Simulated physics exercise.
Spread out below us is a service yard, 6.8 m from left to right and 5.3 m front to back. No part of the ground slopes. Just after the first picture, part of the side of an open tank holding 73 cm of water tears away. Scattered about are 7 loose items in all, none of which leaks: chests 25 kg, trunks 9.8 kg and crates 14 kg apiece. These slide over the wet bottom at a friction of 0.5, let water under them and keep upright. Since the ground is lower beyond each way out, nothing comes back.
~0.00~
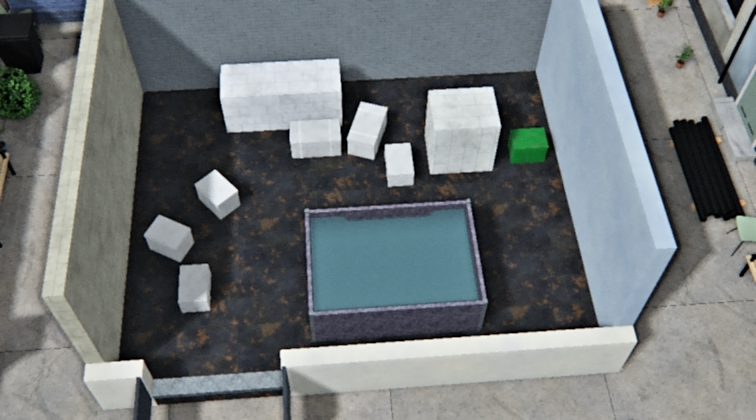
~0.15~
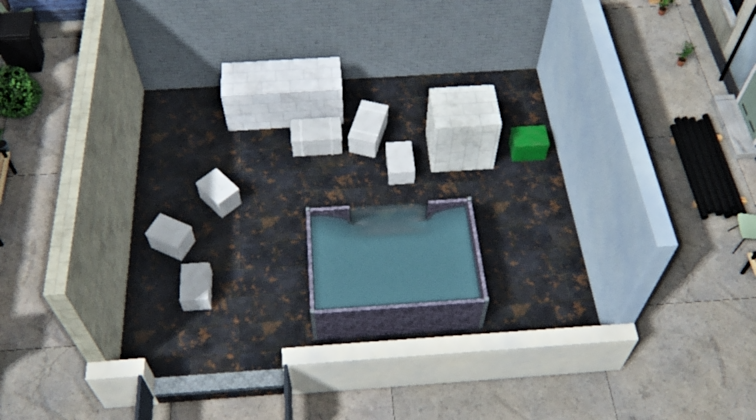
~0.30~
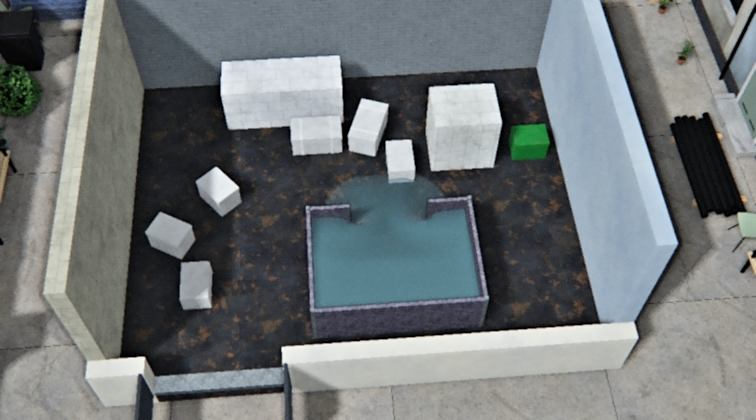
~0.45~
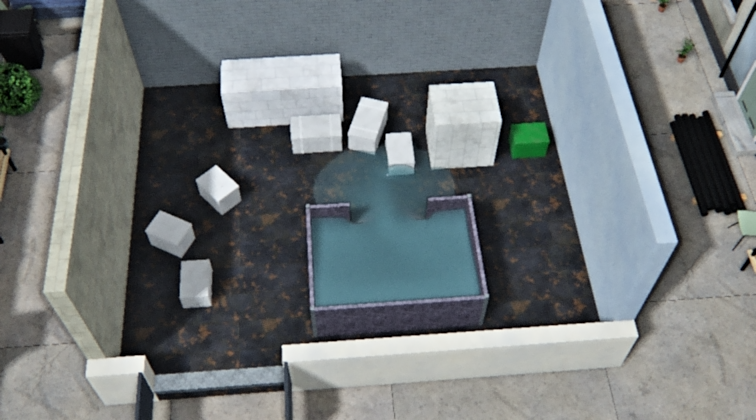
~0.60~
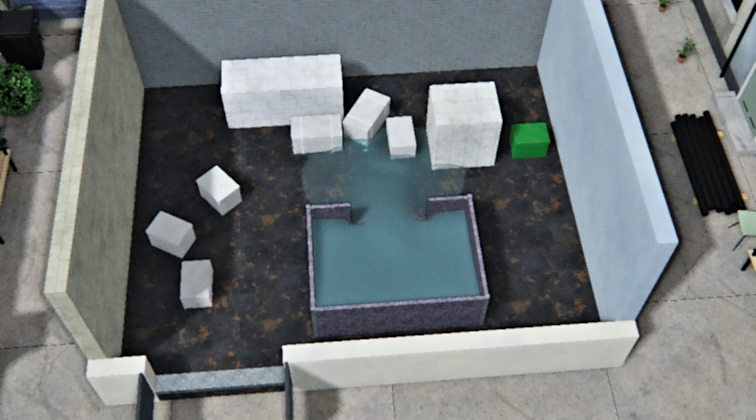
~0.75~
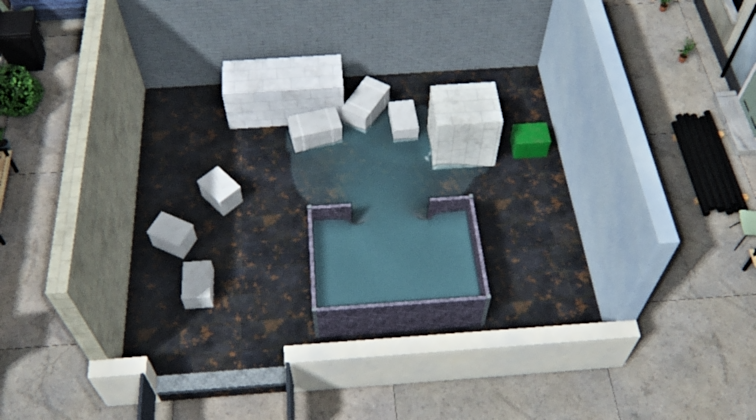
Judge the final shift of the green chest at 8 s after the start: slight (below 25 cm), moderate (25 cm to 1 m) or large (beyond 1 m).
Large.
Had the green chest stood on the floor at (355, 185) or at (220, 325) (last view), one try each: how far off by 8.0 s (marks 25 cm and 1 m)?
Spot one - it is swept away; spot two - it barely budges.
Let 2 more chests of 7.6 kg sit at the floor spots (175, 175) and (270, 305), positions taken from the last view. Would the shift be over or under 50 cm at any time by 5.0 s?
So that's across the line and then behind the line.
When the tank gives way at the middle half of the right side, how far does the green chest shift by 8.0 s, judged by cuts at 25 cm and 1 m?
The green chest is swept away.
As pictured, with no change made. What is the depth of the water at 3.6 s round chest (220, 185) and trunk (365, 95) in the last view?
I'd estimate 2 cm for the first and 17 cm for the second.
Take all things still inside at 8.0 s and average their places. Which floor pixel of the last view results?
They average out to somewhere around (332, 225).
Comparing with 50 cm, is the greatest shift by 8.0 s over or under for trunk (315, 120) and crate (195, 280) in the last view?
In sequence - crossed the line; stayed below the line.
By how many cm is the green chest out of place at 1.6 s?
Some 0 cm from the start.
After 1.6 s the green chest is near (532, 133), 0.0 m from its start, aground; 0 of 7 are out; 3 afloat.
After 3.6 s the green chest is near (515, 148), 0.4 m from its start, afloat; 0 of 7 are out; 4 afloat.
After 5.6 s the green chest is near (518, 225), 1.8 m from its start, aground; 0 of 7 are out; 3 afloat.
After 8.0 s the green chest is near (516, 230), 1.9 m from its start, aground; 0 of 7 are out; 3 afloat.
